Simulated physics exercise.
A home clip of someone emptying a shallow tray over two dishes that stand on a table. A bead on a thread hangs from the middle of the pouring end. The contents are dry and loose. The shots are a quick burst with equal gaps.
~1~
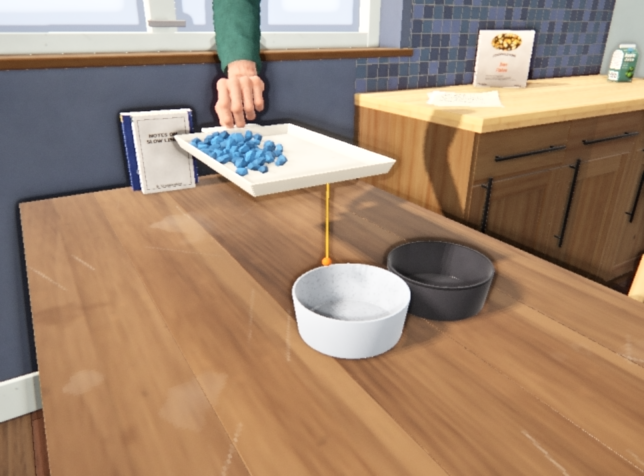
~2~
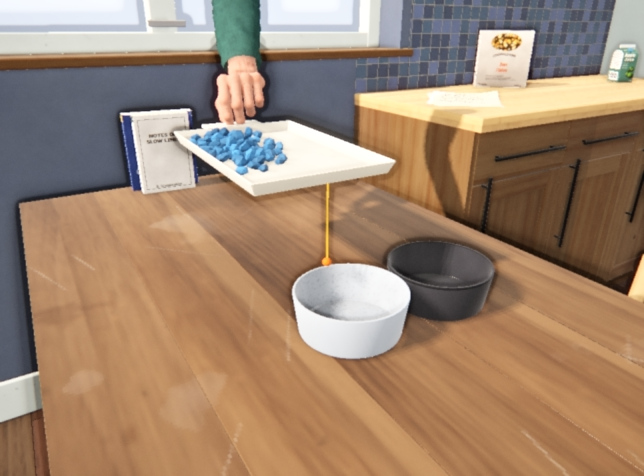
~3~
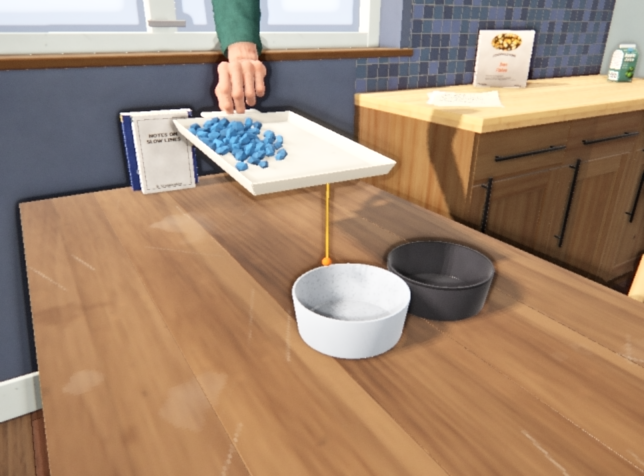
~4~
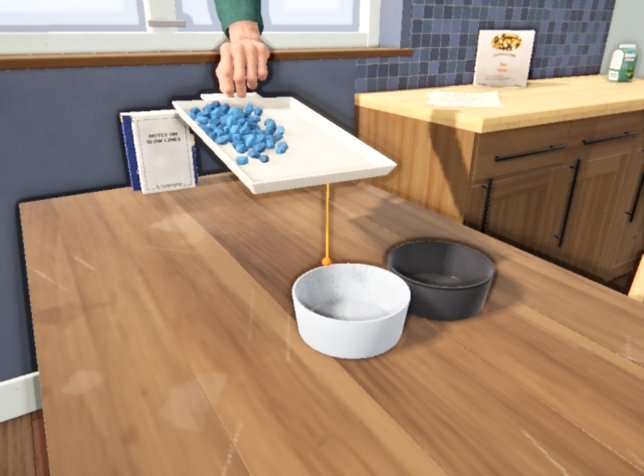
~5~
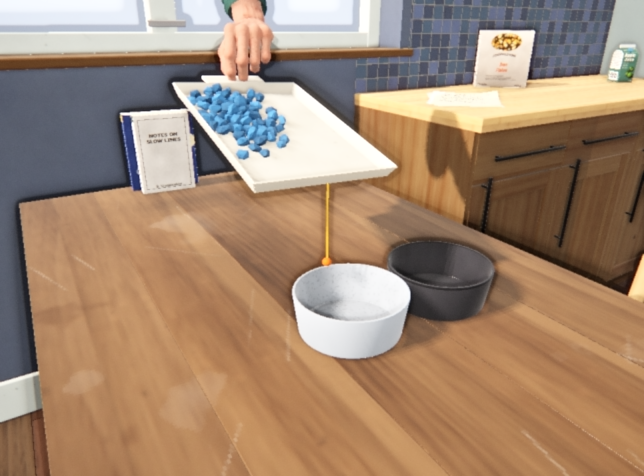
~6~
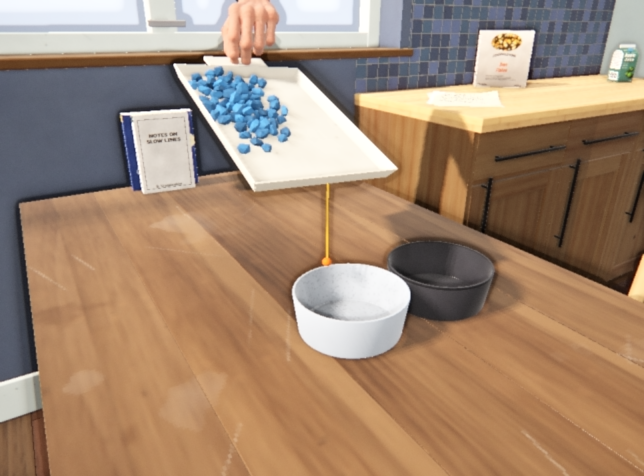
A hand in a green sleeve grips the far end of a white tray above a wooden table in a kitchen, seen from slightly above by a still camera. Blue stones lie toward the tray's far end, an orange bead hangs on a thread from its near edge, and a white dish stands left of a black one. The hand steadily raises the far end, steepening the tray.
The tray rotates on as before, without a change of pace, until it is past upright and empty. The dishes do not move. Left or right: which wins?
The left-hand one ends fuller.
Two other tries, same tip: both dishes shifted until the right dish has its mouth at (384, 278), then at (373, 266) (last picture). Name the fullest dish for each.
First the dish on the right, then the right one.
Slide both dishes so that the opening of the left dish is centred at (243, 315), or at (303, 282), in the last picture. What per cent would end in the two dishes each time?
About 40 and 30 per cent.
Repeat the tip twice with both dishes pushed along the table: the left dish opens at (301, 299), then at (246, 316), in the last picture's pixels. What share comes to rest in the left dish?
First some 20, then 10 per cent.
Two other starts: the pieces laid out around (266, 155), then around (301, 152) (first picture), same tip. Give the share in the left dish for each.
First some 70, then 60 per cent.
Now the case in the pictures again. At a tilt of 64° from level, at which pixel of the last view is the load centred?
Near (328, 167).
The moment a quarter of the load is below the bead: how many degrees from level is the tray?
Around 75° of tilt.
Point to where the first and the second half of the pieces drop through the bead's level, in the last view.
Early half (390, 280), late half (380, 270).
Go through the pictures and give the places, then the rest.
The first frame shows corners of the pouring end at (254, 182) and (388, 160), level; middle of the load at (238, 150), aquarium stones; left dish at (386, 334); right dish at (477, 299); bead on its thread at (327, 262).
The second frame shows corners of the pouring end at (254, 182) and (388, 160), level; middle of the load at (238, 148).
The third frame shows corners of the pouring end at (255, 181) and (389, 161), tipped barely, lowest at the right corner; middle of the load at (238, 140).
The fourth frame shows corners of the pouring end at (256, 180) and (389, 163), tipped a little, lowest at the right corner; middle of the load at (238, 128).
The fifth frame shows corners of the pouring end at (257, 180) and (390, 164), tipped clearly, lowest at the right corner; middle of the load at (239, 116).
The sixth frame shows corners of the pouring end at (258, 179) and (390, 166), tipped clearly, lowest at the right corner; middle of the load at (241, 105); left dish at (386, 334); right dish at (477, 299).
Soon, tray tipped steeply; most on the tray; about a quarter in the air.
A while on, tray tipped past a quarter turn; a stray few on the tray; about half in the left dish; about a quarter in the right dish; about a third outside both; a stray few in the air.
Towards the end, tray tipped past a quarter turn; about half in the left dish; about a quarter in the right dish; about a third outside both.
Finally, tray tipped past a quarter turn; about half in the left dish; about a quarter in the right dish; about a third outside both.
